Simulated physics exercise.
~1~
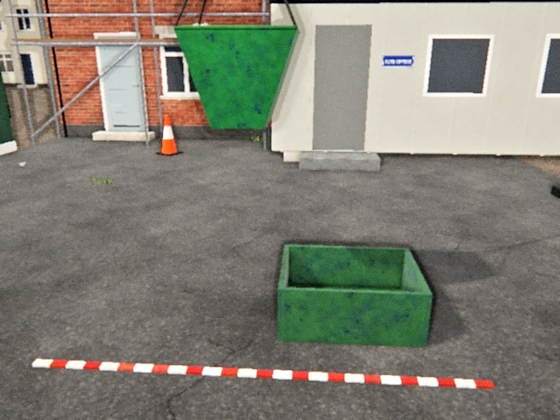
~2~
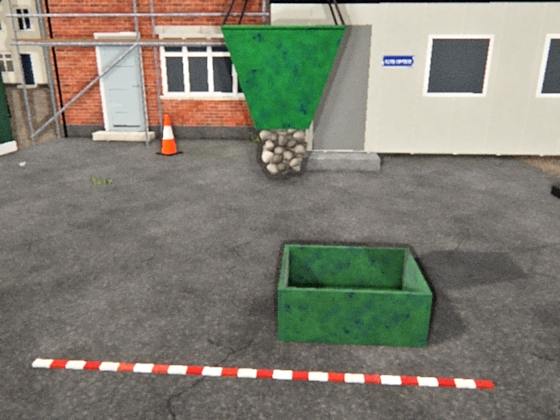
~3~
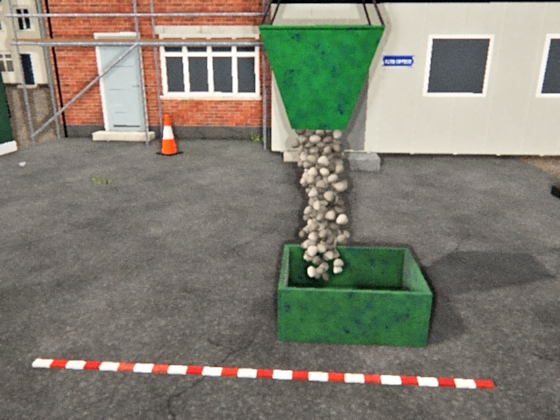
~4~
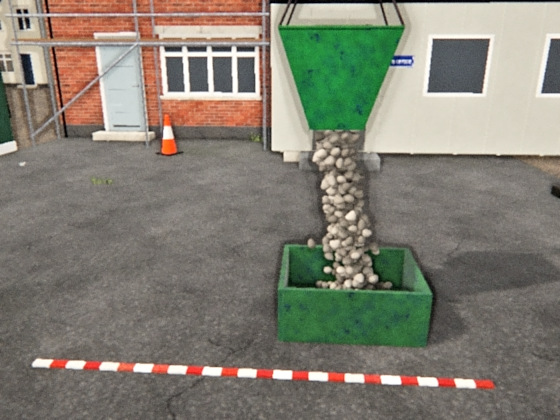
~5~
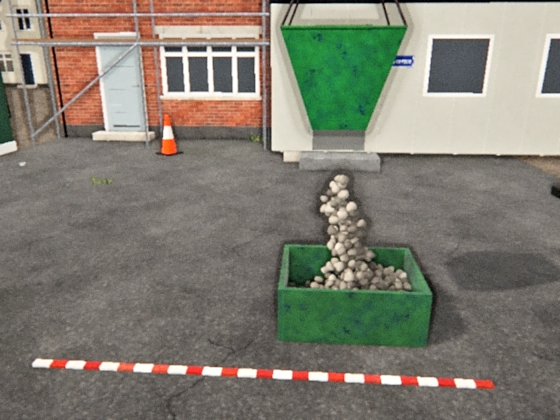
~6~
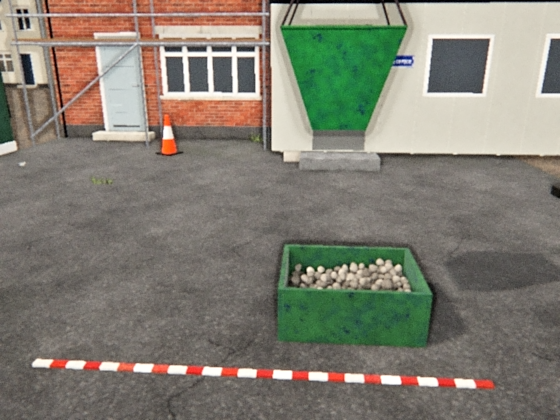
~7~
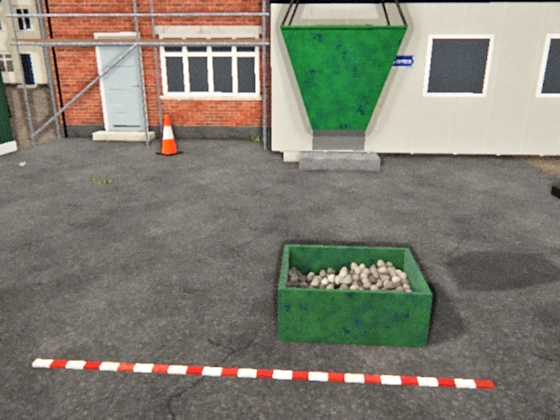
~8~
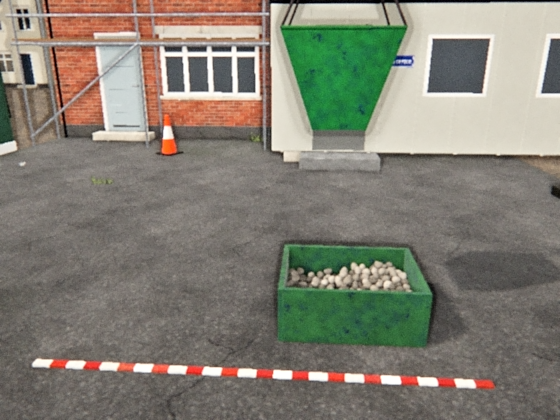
Green crane skip moving right above a yard, dropping grey river cobbles into a green bin below, where they settle in a heap.
